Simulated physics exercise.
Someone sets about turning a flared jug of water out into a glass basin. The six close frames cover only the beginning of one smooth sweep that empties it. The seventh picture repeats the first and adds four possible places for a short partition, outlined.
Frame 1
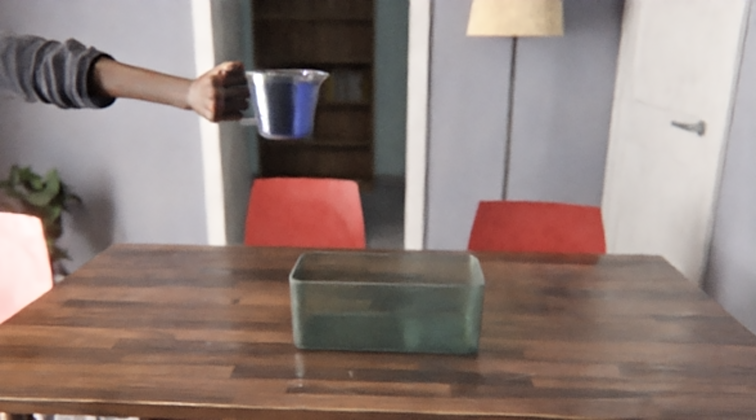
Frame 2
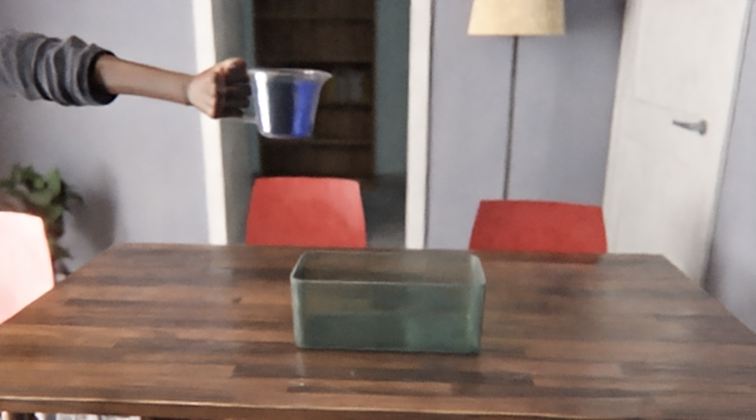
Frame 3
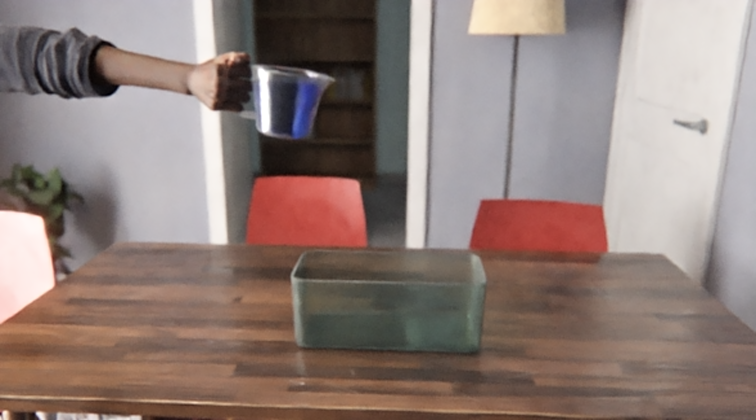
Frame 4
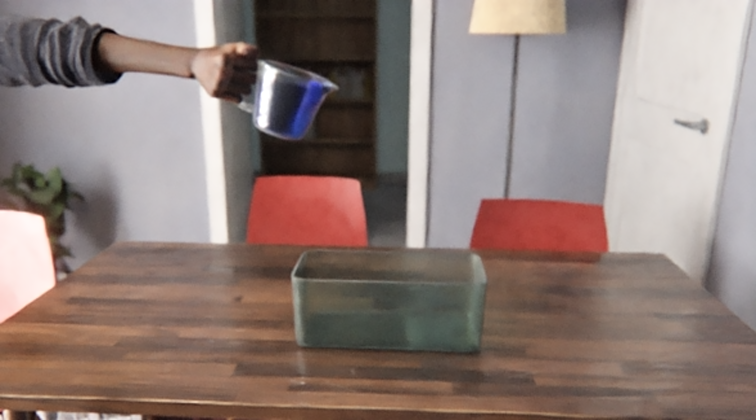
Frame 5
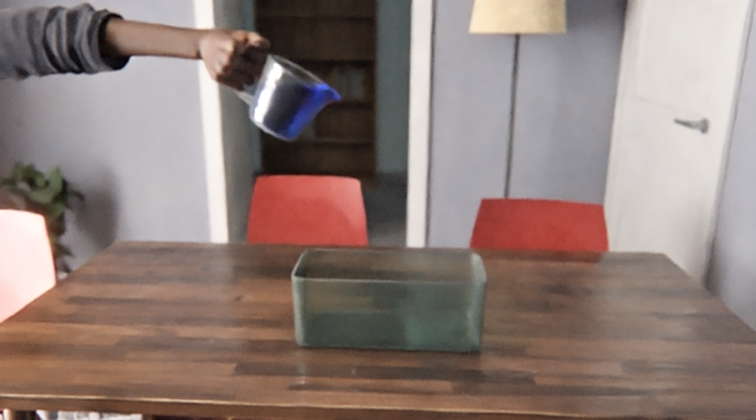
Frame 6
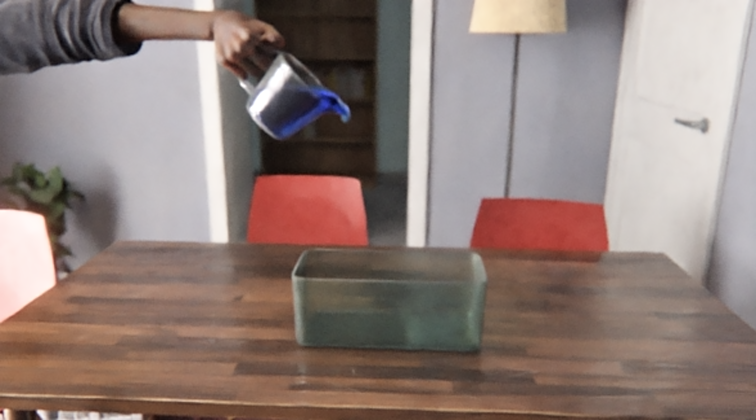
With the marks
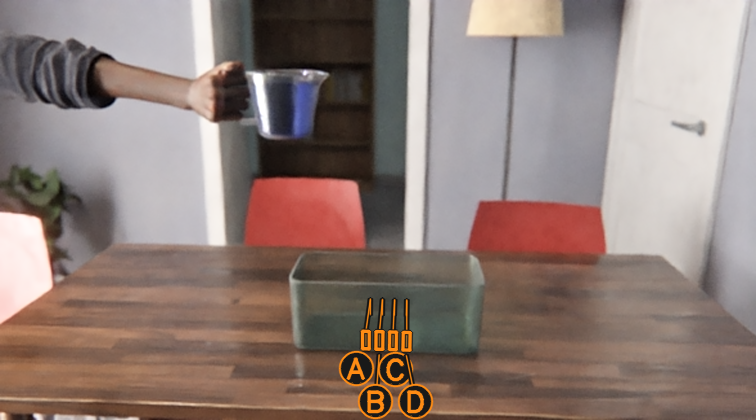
In a room with a wooden table and red chairs, a hand holds a clear jug of blue liquid above a glass basin, then tilts it steadily to the right until the liquid begins to run over the lip.
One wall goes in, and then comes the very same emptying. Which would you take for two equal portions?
Use slot B.
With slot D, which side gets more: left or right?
The left side.
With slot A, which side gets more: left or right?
The right side.
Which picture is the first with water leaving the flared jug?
In picture 5.
On the marked copy, A at (365, 354); B at (379, 354); C at (392, 354); D at (406, 355).
If A is chosen, about 28 % ends left of the wall and 67 % right of it; 5 % is lost outside.
If B is chosen, about 49 % ends left of the wall and 41 % right of it; 10 % is lost outside.
If C is chosen, about 69 % ends left of the wall and 19 % right of it; 12 % is lost outside.
If D is chosen, about 76 % ends left of the wall and 12 % right of it; 12 % is lost outside.
